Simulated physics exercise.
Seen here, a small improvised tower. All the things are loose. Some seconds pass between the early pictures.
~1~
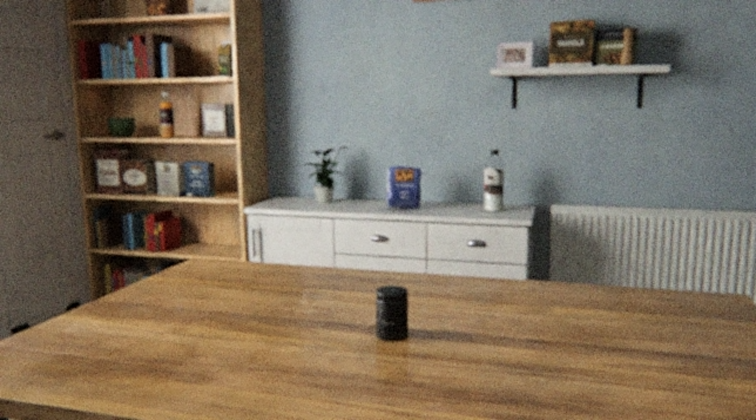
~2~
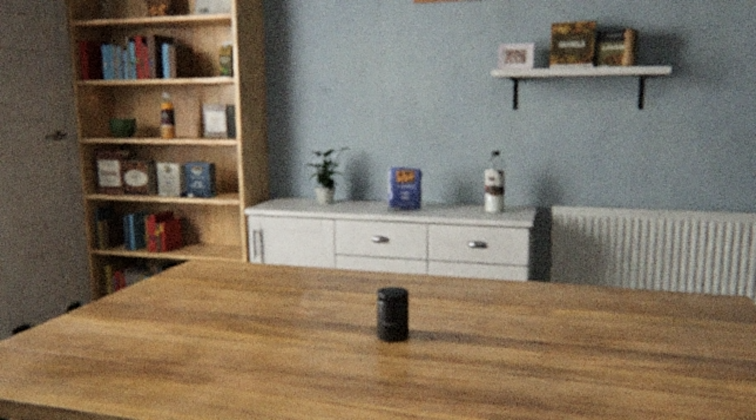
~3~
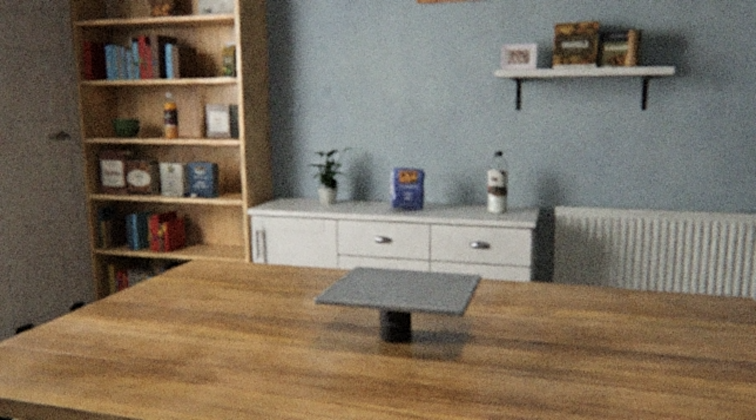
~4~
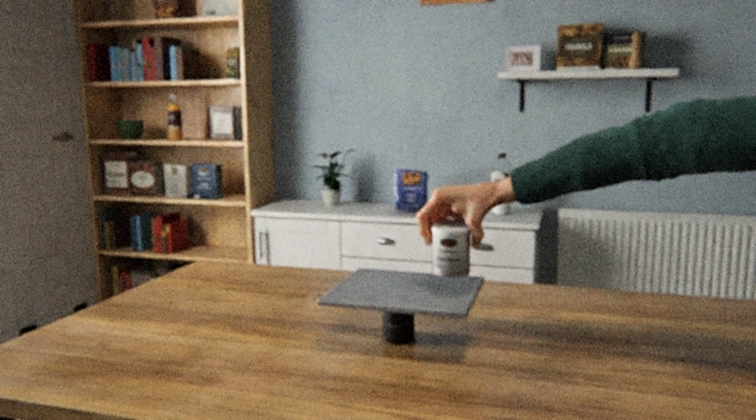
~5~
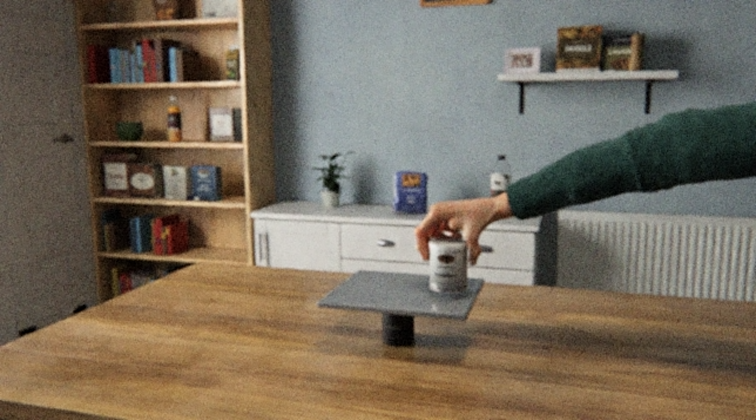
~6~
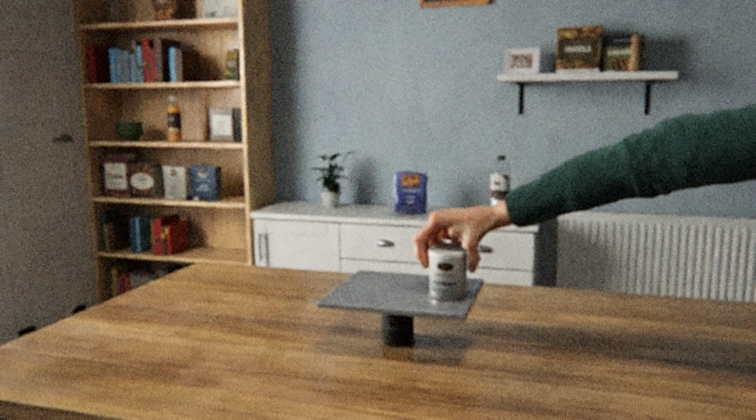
A grey lid appears on top of a small black cylinder that stands alone on a wooden table, making a flat platform. Then a hand in a green sleeve reaches in from the right, holding a white tin, and lowers it onto the right side of the lid, keeping its grip.
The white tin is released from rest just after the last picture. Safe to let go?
Here the stack gives way.
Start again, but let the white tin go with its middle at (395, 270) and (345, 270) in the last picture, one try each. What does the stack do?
First try: It keeps its balance; second try: It comes apart.
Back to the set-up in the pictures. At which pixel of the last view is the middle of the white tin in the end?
At about (550, 344).
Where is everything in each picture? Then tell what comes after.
In the first frame, the last thing is not in view yet.
In the second frame, the last thing is not in view yet.
In the third frame, the last thing is not in view yet; grey lid (403, 288).
The fourth frame shows on its way; white tin (451, 249); grey lid (406, 290).
The fifth frame shows on its way; white tin (449, 265); grey lid (406, 292).
The sixth frame shows in place under the hand; white tin (448, 273); grey lid (405, 292).
Then, 0.40 s past the last view, white tin now fallen; grey lid rocked 47° from its first pose.
Then, 0.60 s past the last view, grey lid rocked 28° from its first pose.
Finally, fallen, grey lid and white tin; black jar still in place. Final places as the last picture's camera would see them, white tin near (549, 344). The stack loses its balance.
